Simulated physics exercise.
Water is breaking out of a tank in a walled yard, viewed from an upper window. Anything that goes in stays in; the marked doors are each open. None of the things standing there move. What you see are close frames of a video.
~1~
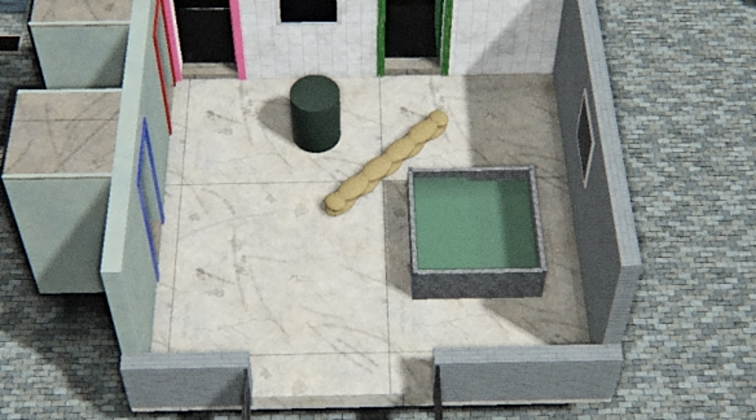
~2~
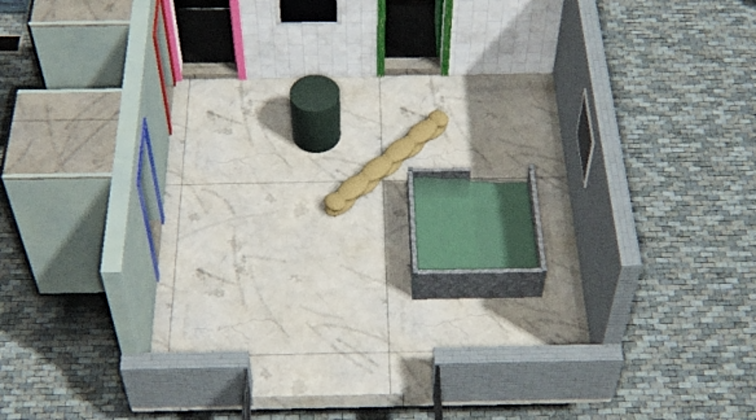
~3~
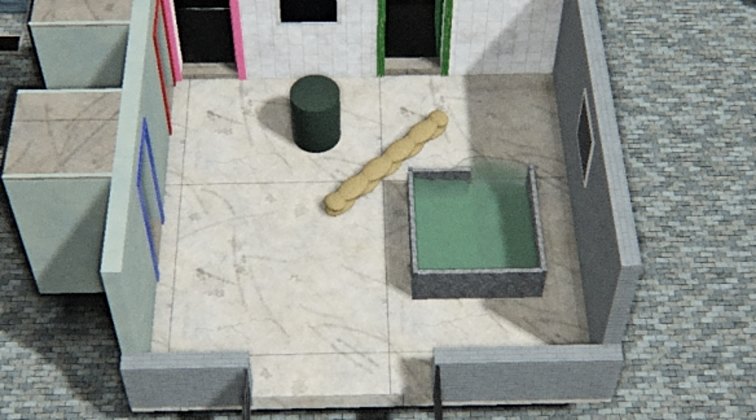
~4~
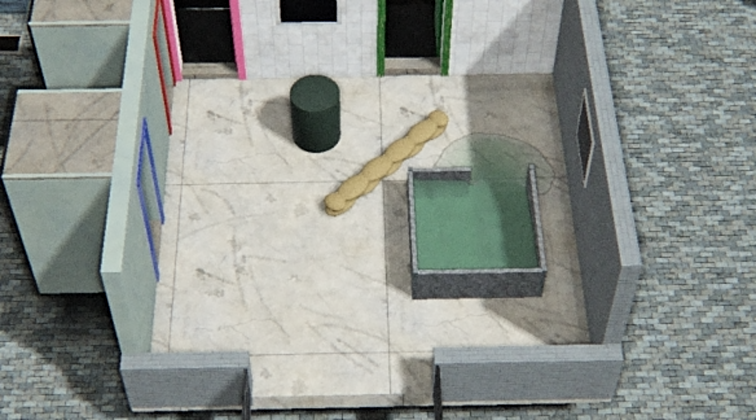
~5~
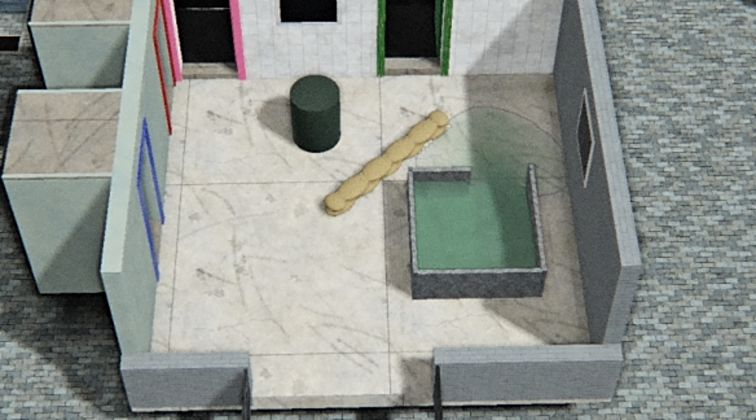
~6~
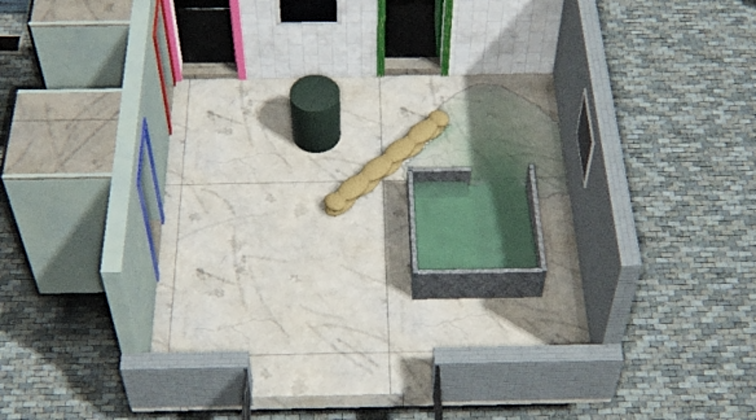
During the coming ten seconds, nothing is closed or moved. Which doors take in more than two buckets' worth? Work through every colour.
Pink door: Not over the line on that one; red door: Over the line on that one; green door: Not over the line on that one; blue door: Not over the line on that one.
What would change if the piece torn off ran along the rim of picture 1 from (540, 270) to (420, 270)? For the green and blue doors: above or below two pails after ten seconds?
So here's how it goes: Green door stays within bounds, while blue door stays within bounds.
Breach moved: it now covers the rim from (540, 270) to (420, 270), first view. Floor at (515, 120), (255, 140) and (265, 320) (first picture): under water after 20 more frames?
The first point is soaked, the second spared, the third soaked.
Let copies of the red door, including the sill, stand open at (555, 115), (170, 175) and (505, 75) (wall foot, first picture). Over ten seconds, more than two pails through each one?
Same order as asked - exceeds the limit, stays within the limit and exceeds the limit.
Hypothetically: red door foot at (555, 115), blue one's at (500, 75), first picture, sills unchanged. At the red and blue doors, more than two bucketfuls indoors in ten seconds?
The red door exceeds it, while the blue door exceeds it.
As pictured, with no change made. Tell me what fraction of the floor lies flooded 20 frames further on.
Around 35 percent.
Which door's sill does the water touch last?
Answer - the blue one.
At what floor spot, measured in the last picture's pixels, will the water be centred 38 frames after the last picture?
Close to (427, 173), I reckon.
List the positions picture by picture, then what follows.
The first frame shows still water in the water tank at (475, 222).
In the second frame, water pours out on the water tank's far side and has run to a hidden place.
In the third frame, water pours out on the water tank's far side and has run to (471, 163).
In the fourth frame, the front is at (473, 138), out from the gap on the water tank's far side.
In the fifth frame, water pours out on the water tank's far side and has run to (474, 112).
In the sixth frame, water pours out on the water tank's far side and has run to (495, 89).
A moment on, water covers 15 % of the floor; the pink door not reached, the red door not reached, the green door wet at the sill, nothing in, the blue door not reached.
Next, water covers 20 % of the floor; the pink door not reached, the red door not reached, the green door wet at the sill, nothing in, the blue door not reached.
Then, water covers 35 % of the floor; the pink door wet at the sill, nothing in, the red door not reached, the green door under two buckets in, the blue door not reached.
Later, water covers 60 % of the floor; the pink door wet at the sill, nothing in, the red door over two buckets in, the green door under two buckets in, the blue door wet at the sill, nothing in.
In the end, water covers 90 % of the floor; the pink door wet at the sill, nothing in, the red door far over two buckets in, the green door under two buckets in, the blue door wet at the sill, nothing in.
